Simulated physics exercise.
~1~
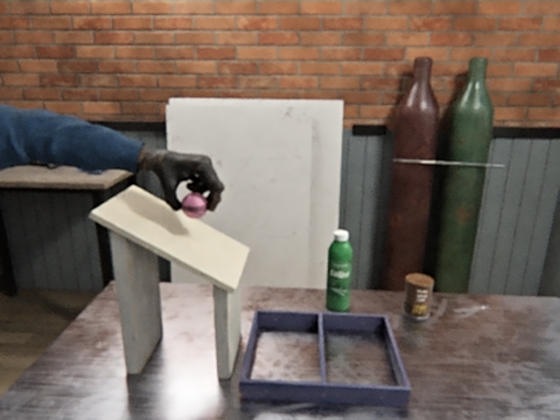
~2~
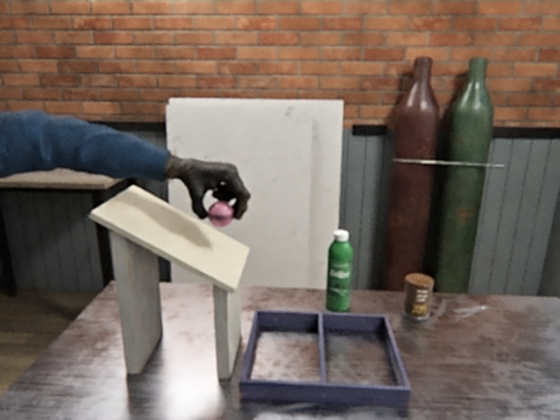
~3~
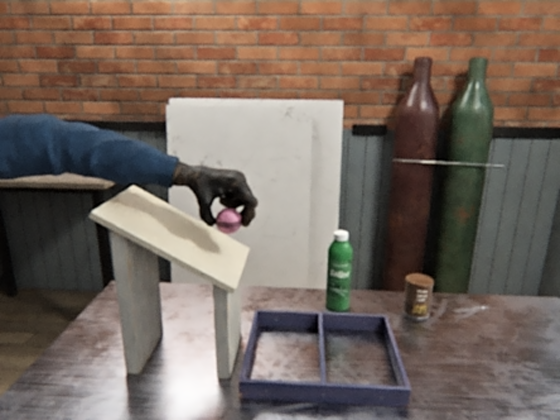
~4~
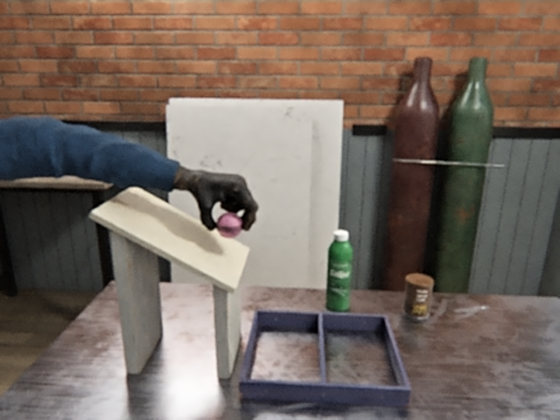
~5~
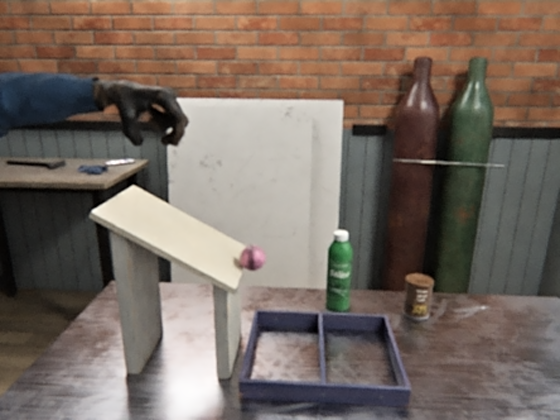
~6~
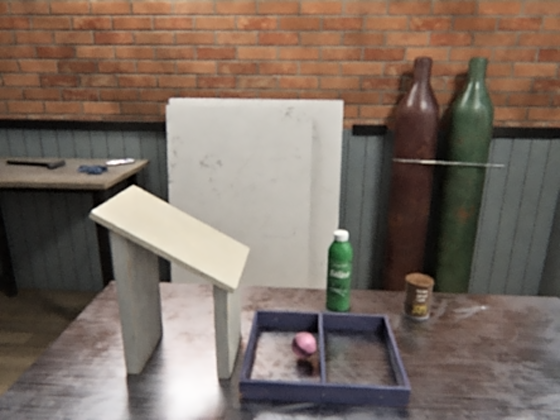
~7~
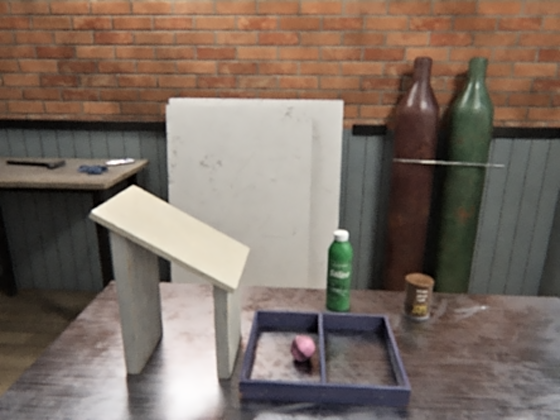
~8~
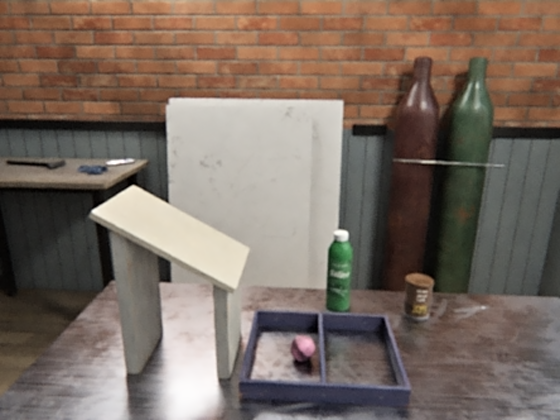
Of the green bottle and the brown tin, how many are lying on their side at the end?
None of them are. Both the green bottle and the brown tin are still standing upright at the end.
